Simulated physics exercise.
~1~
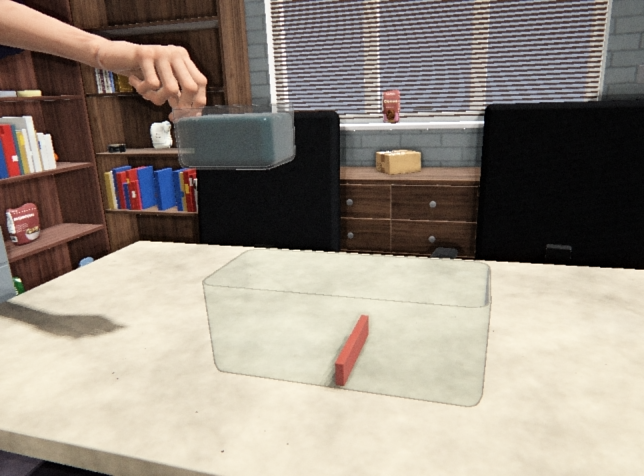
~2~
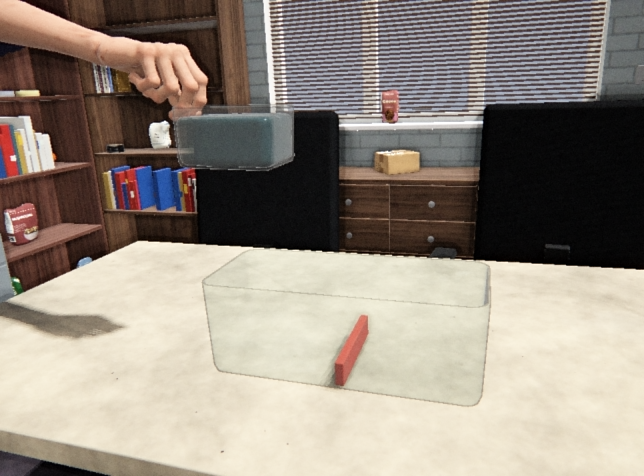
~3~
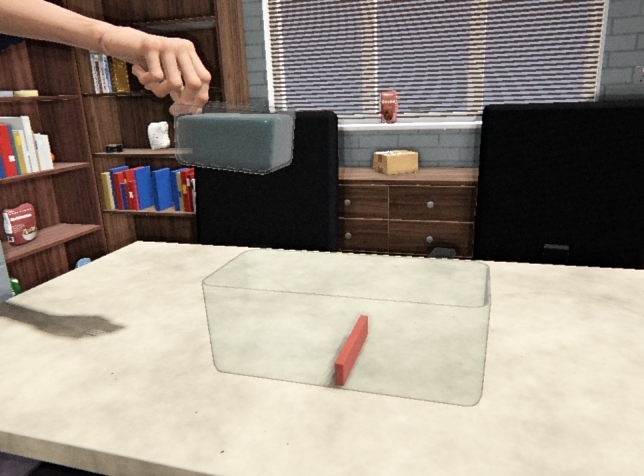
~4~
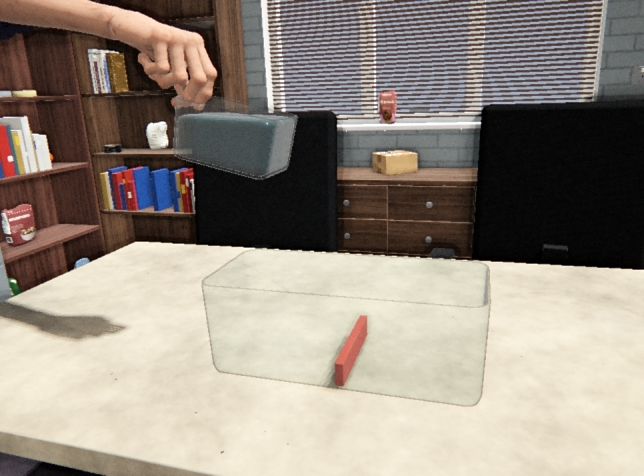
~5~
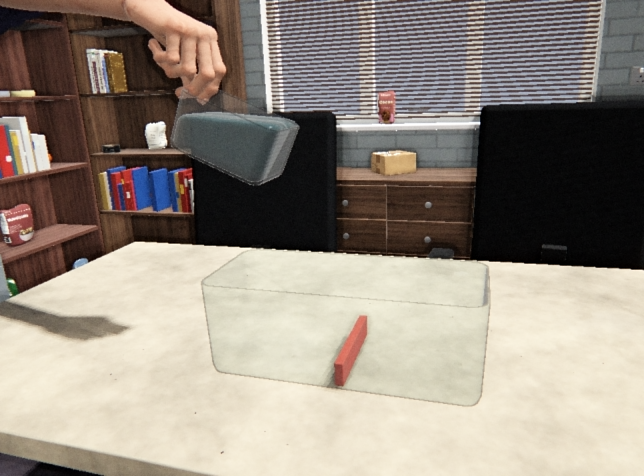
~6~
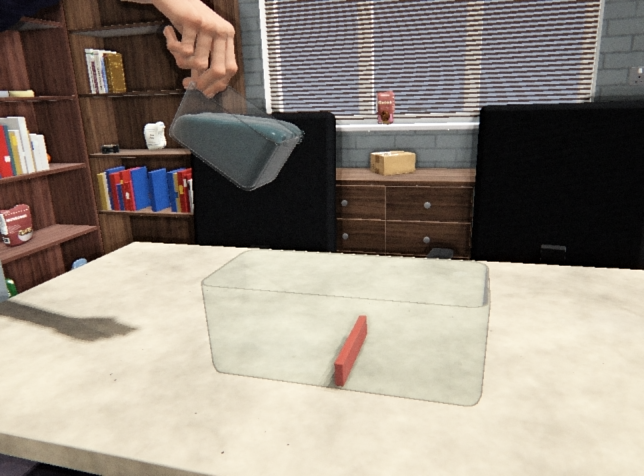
The clip opens with a hand holding a clear container of dark bluish liquid almost level above a table, where a long, clear basin has a red divider inside. The hand shifts right and tilts the container, slightly at first and then more steeply, lowering its right end while the basin stays still.
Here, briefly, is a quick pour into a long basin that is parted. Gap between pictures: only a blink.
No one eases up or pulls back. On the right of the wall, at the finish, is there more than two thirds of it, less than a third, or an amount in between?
There is an amount in between there.
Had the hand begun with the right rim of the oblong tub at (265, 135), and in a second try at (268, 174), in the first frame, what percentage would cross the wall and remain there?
About 20 per cent, then about 20 per cent.
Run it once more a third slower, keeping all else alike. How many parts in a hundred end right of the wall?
About 55 per cent.
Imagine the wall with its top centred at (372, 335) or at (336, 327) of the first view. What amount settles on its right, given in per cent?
First try 10 per cent, second try 65 per cent.
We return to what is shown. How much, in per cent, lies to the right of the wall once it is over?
Roughly 40 %.
A moment on, the oblong tub is tipped on its side and 22 per cent is still to pour, 11 is left of the wall and 10 right of it.
Next, the oblong tub is tipped right over and 5 per cent is still to pour, 45 is left of the wall and 43 right of it.
Then the oblong tub is tipped right over and 1 per cent is still to pour, 52 is left of the wall and 41 right of it.
Later the oblong tub is tipped right over and 0 per cent is still to pour, 57 is left of the wall and 41 right of it.
Finally, 57 per cent lies left of the wall, 41 right of it and 2 outside.
